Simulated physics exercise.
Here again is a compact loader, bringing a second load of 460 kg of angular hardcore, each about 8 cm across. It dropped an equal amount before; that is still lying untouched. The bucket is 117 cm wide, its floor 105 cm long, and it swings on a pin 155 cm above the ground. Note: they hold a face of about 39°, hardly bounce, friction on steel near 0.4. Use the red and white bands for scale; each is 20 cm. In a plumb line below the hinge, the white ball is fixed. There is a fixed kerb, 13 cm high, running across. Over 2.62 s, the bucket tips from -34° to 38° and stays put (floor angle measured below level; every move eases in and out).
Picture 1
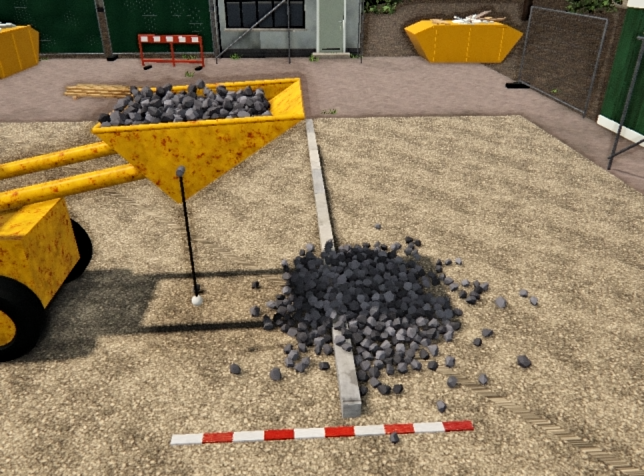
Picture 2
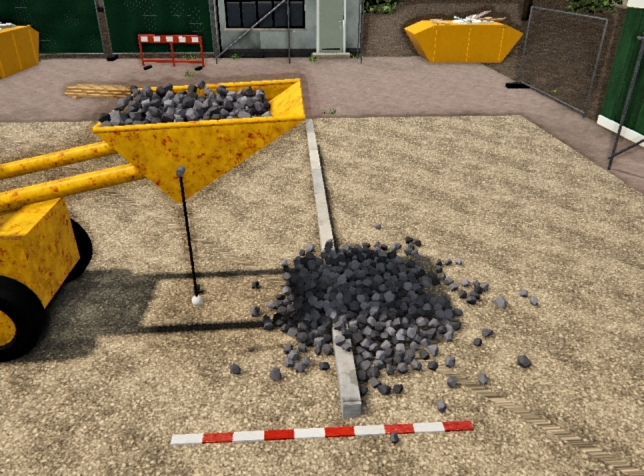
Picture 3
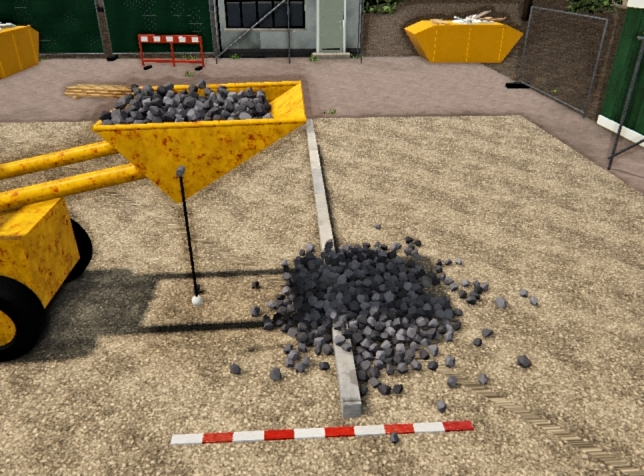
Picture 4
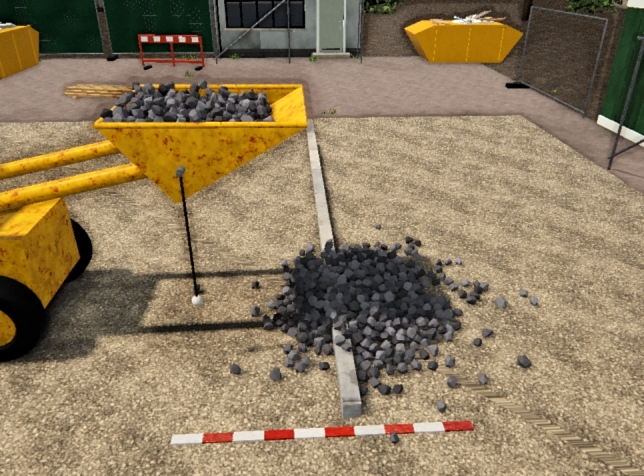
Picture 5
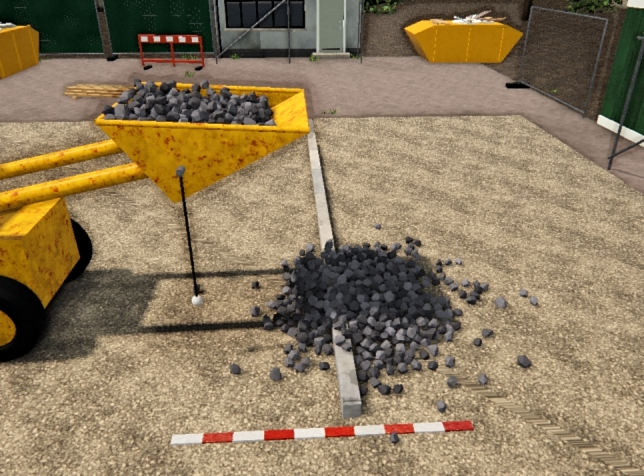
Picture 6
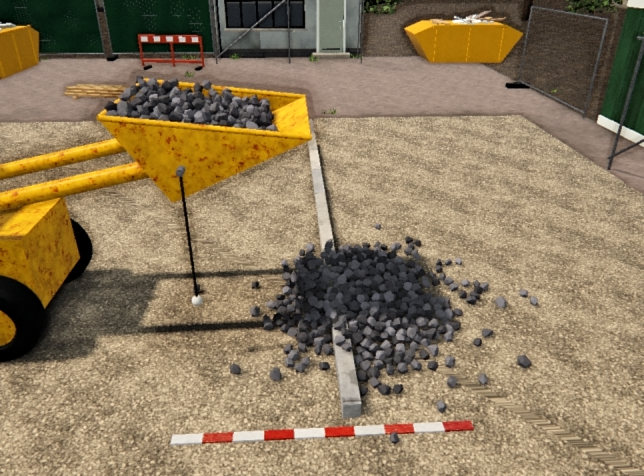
To begin with, a yellow loader at left holds a bucket of dark grey stones tilted back above gravelly ground, beside a stone pile lying across a pale kerb. The bucket then slowly rotates a little, its right lip lowering slightly as the stones shift slightly inside, while the pile stays still.
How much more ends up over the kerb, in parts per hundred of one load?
Close to 32 parts in a hundred.
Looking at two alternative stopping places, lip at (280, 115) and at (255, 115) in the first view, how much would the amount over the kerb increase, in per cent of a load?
Case one about 10 %, case two about 0 %.
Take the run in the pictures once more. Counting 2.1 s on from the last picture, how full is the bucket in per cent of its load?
Roughly 35 per cent of its load.
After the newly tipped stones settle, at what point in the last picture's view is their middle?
(323, 286).
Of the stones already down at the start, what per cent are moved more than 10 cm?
Estimate: 5 %, roughly.
Then, 1.4 s after the last picture the floor is at 27°; in per cent of one load, 99 in the bucket, 30 on this side of the kerb, 71 over the kerb; the foremost stones are at (496, 296).
Then, 2.1 s after the last picture the floor is at 38°; in per cent of one load, 34 in the bucket, 90 on this side of the kerb, 76 over the kerb; the foremost stones are at (496, 296).
Then, 2.5 s after the last picture the floor is at 38°; in per cent of one load, 7 in the bucket, 101 on this side of the kerb, 92 over the kerb; the foremost stones are at (496, 296).
Then, 5.2 s after the last picture the floor is at 38°; in per cent of one load, 0 in the bucket, 97 on this side of the kerb, 103 over the kerb; the foremost stones are at (496, 296). Net gain over the kerb, 32.
